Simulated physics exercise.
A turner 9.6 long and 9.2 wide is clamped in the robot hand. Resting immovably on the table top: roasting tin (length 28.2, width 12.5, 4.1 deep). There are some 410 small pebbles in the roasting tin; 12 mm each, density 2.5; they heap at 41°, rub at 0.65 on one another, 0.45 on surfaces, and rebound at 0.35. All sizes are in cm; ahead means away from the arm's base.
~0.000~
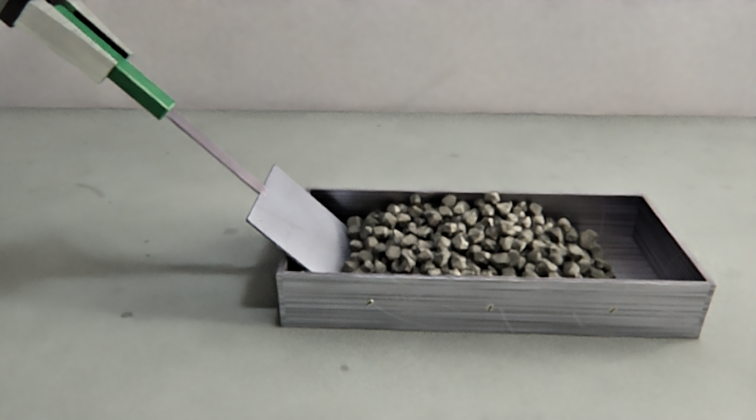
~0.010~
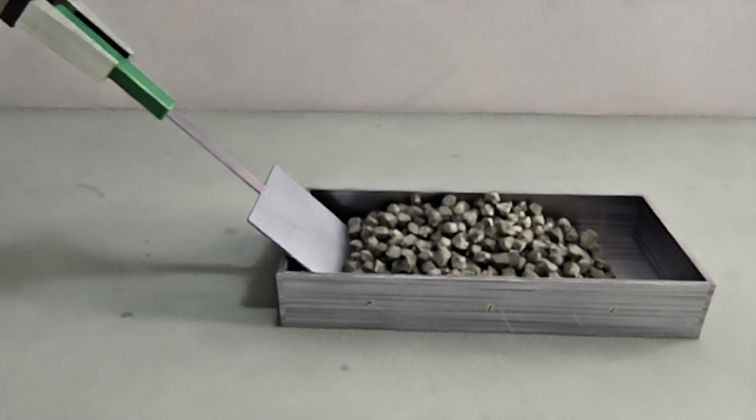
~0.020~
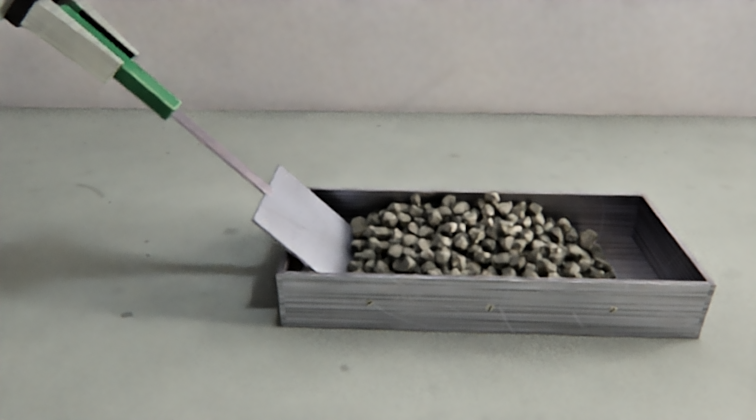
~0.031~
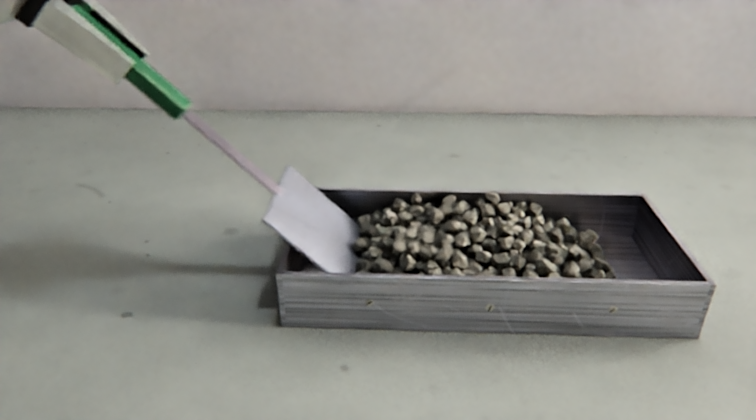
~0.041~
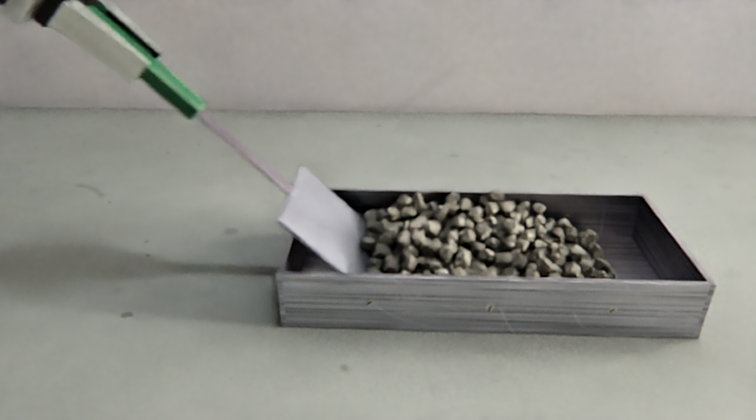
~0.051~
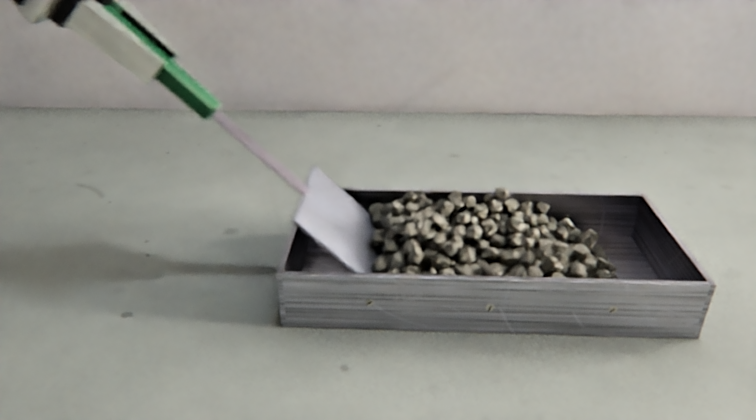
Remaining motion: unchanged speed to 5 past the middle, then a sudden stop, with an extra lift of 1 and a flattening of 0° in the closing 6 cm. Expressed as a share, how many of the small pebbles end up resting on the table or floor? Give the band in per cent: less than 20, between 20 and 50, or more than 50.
Less than 20 per cent.
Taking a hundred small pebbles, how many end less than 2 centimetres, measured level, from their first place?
5 %.
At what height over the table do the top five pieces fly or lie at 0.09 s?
Height: Some 7 cm.
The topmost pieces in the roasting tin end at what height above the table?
Top of the heap: Roughly 6.0 cm above the table top.
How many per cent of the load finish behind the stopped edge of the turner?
Roughly 10 per cent of the load.
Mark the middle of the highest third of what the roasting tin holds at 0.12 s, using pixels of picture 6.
Near (488, 219).
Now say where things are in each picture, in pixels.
The first frame shows turner top edge at (261, 190), sloping 45°; upper third of the load around (472, 242), from x 350 to 625, top at y 200; 406 in the roasting tin.
The second frame shows turner top edge at (262, 190), sloping 45°; upper third of the load around (472, 242), from x 350 to 625, top at y 200.
The third frame shows turner top edge at (267, 190), sloping 45°; upper third of the load around (473, 242), from x 350 to 625, top at y 200.
The fourth frame shows turner top edge at (277, 190), sloping 45°; upper third of the load around (466, 239), from x 350 to 625, top at y 200.
The fifth frame shows turner top edge at (290, 190), sloping 45°; upper third of the load around (466, 238), from x 350 to 625, top at y 195.
The sixth frame shows turner top edge at (304, 191), sloping 45°; upper third of the load around (464, 232), from x 350 to 625, top at y 195; 406 in the roasting tin.
By 0.09 s, sloping 45°, highest piece 7 above the table; 406 in the roasting tin.
By 0.12 s, sloping 45°, highest piece 8 above the table; 406 in the roasting tin.
By 0.34 s, sloping 45°, highest piece 7 above the table; 350 in the roasting tin, 42 on the table or floor, 14 on the blade or in flight.
By 1.39 s, sloping 45°, highest piece 6 above the table; 349 in the roasting tin, 57 on the table or floor.
Final count, 349 in the roasting tin, 57 on the table or floor. That is 14 % on the table or floor.
